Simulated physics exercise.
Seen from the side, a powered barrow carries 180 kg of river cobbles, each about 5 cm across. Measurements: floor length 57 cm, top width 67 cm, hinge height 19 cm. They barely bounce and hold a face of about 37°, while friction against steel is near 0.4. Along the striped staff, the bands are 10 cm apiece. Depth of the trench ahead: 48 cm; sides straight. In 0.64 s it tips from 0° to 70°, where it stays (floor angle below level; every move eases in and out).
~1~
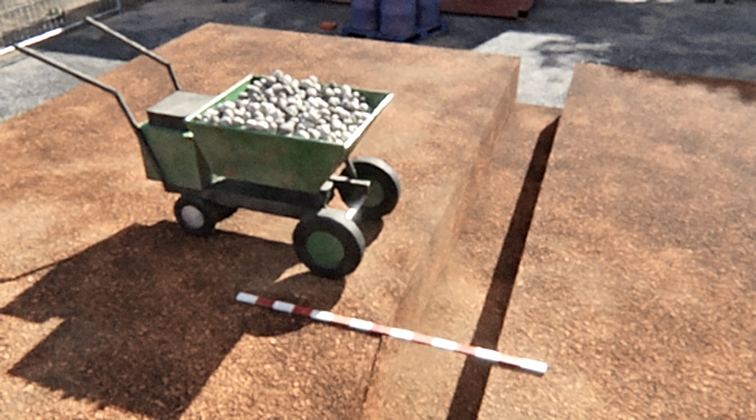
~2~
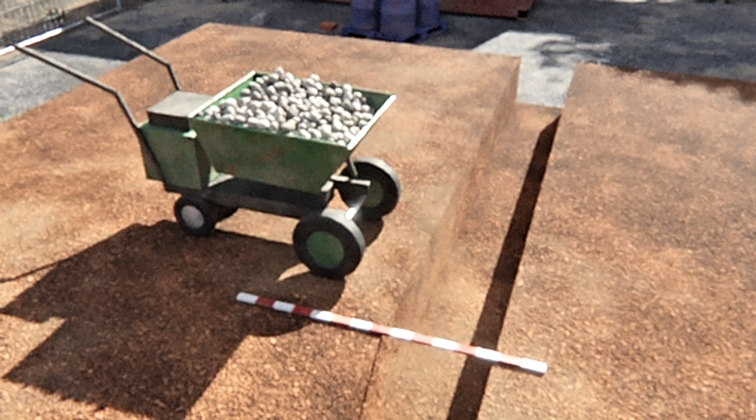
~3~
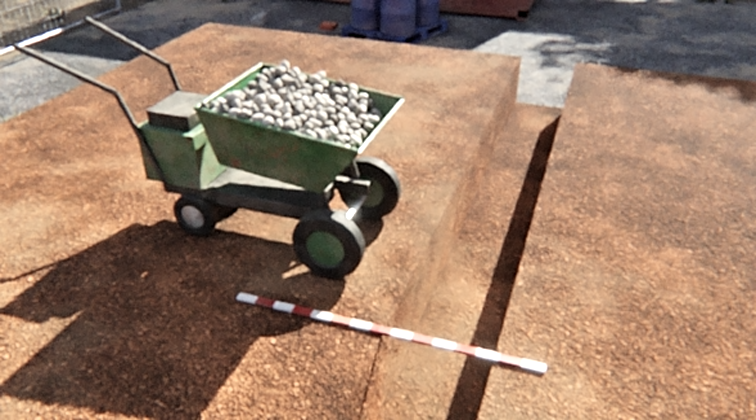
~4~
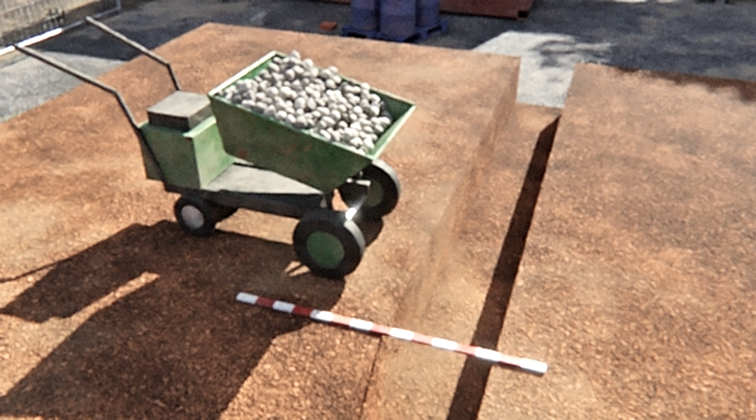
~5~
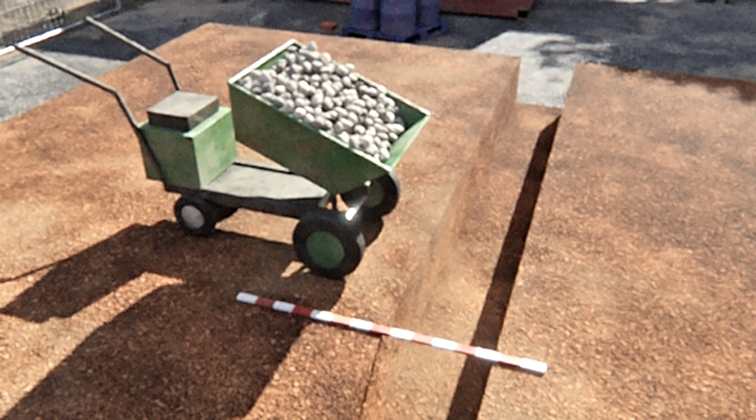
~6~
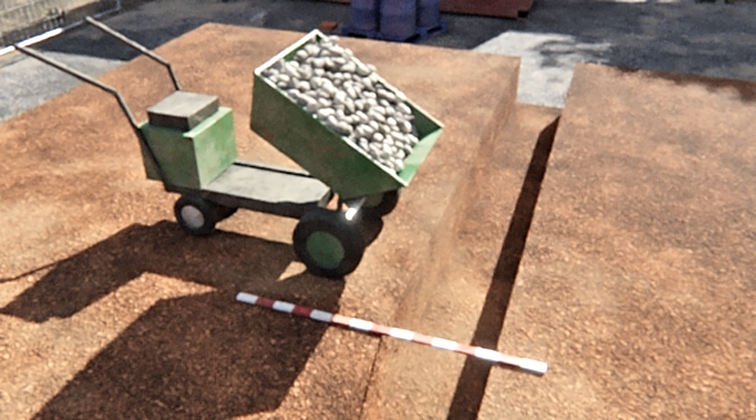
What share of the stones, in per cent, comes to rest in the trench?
About 61 per cent of the stones finish in the trench.
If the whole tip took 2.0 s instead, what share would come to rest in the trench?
With that change, it comes to around 90 per cent.
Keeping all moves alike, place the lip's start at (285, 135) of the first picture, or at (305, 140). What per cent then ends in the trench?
Near 95 and near 95 percent.
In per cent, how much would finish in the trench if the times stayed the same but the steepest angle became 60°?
Trench share: Approx. 40%.
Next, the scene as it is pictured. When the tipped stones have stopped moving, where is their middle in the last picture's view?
Their middle ends up near (496, 325).
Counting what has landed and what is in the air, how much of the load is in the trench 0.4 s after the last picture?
Close to 30 per cent at that time.
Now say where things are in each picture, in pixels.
In the first picture, the tray is at 0°, its lip at (345, 147); the top of the load is at (288, 88).
In the second picture, the tray is at 2°, its lip at (349, 148); the top of the load is at (282, 84).
The third picture shows lip at (359, 152), floor tilted 6°, highest stones at (278, 76).
In the fourth picture, the tray is at 13°, its lip at (373, 160); the top of the load is at (284, 67).
In the fifth picture, the tray is at 22°, its lip at (389, 171); the top of the load is at (297, 57).
The sixth picture shows lip at (406, 186), floor tilted 32°, highest stones at (317, 49).
Then, 0.2 s after the last picture the floor is at 59°, 100 % in the tray; the foremost stones are at (442, 203).
Then, 0.4 s after the last picture the floor is at 70°, 63 % in the tray, 30 % in the trench, 7 % past the trench; the foremost stones are at (540, 265).
Then, 0.8 s after the last picture the floor is at 70°, 22 % in the tray, 40 % in the trench, 38 % past the trench; the foremost stones are at (733, 314).
Then, 2.7 s after the last picture the floor is at 70°, 0 % in the tray, 61 % in the trench, 38 % past the trench; the foremost stones are past the picture's edge.
